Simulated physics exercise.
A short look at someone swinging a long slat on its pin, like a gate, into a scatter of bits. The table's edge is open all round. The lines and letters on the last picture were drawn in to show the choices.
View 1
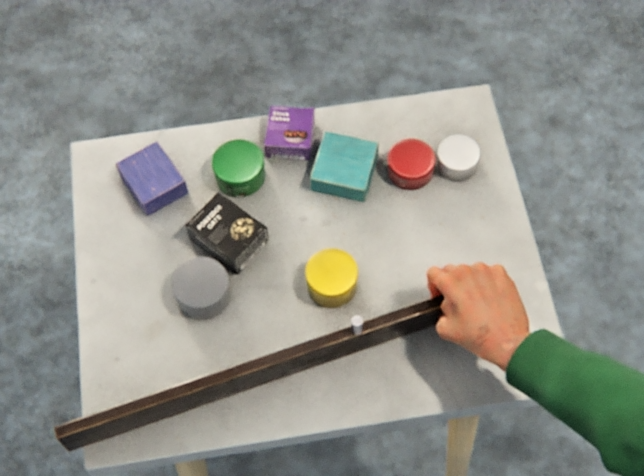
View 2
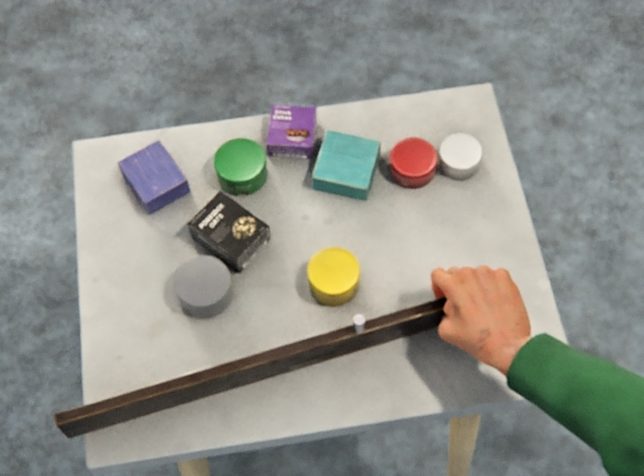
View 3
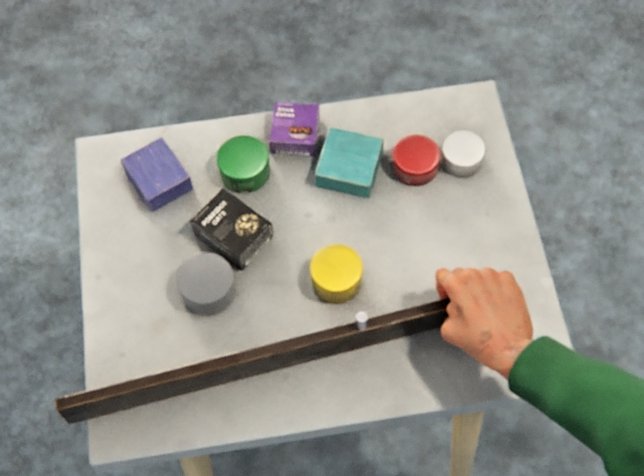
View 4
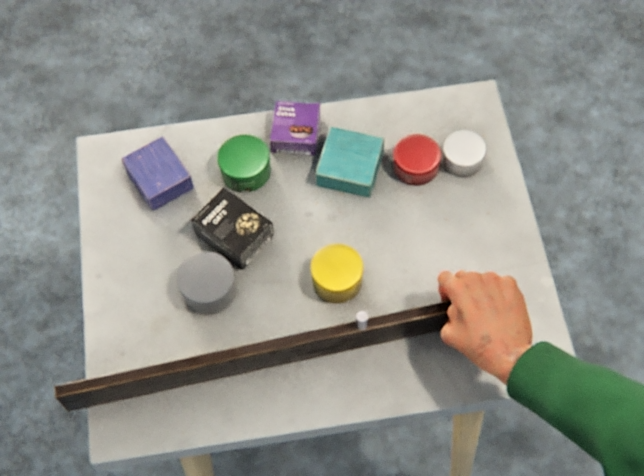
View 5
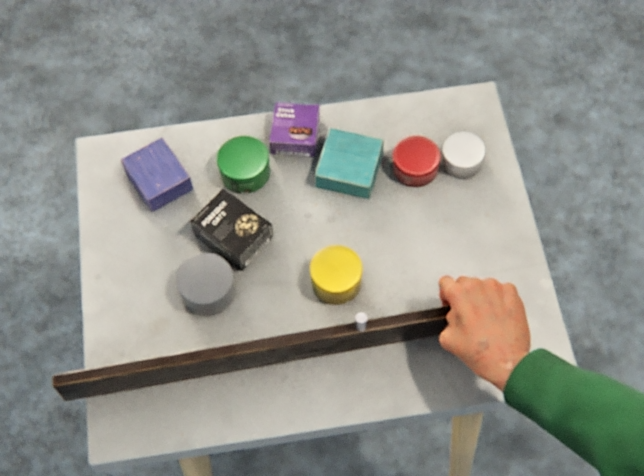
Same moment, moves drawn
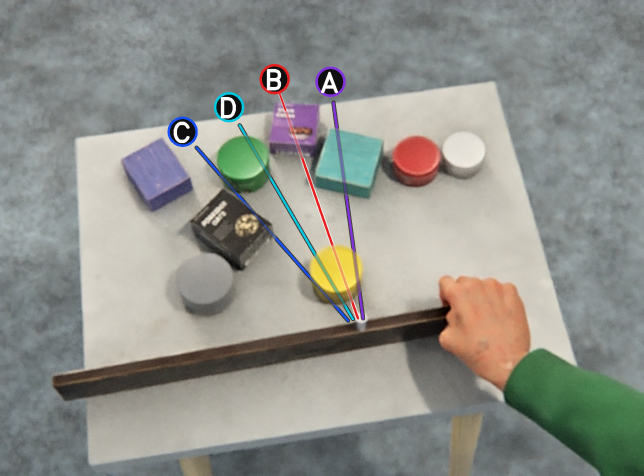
Long dark slat pivoting slowly on its pin, its left end swinging slightly upward toward scattered pots and boxes as a hand grips the right end.
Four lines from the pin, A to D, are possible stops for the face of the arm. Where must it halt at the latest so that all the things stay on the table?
Up to line C.
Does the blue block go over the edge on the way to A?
Yes.
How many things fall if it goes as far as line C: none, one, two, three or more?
By then, none.
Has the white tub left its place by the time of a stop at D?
No.
On the marked copy, A at (347, 204); B at (320, 208); C at (269, 230); D at (293, 217).
Following C. Soon after the start, arm (208, 296); grey pot (209, 276); purple packet (295, 130).
Later, arm (236, 244); purple packet (299, 126); green jar (249, 137).
In the end, arm (265, 218); blue block (192, 122); green jar (250, 124); nothing has fallen.
As for the rest, A drops the green jar, blue block and purple packet; B drops the green jar, blue block and purple packet; D drops the blue block and purple packet.
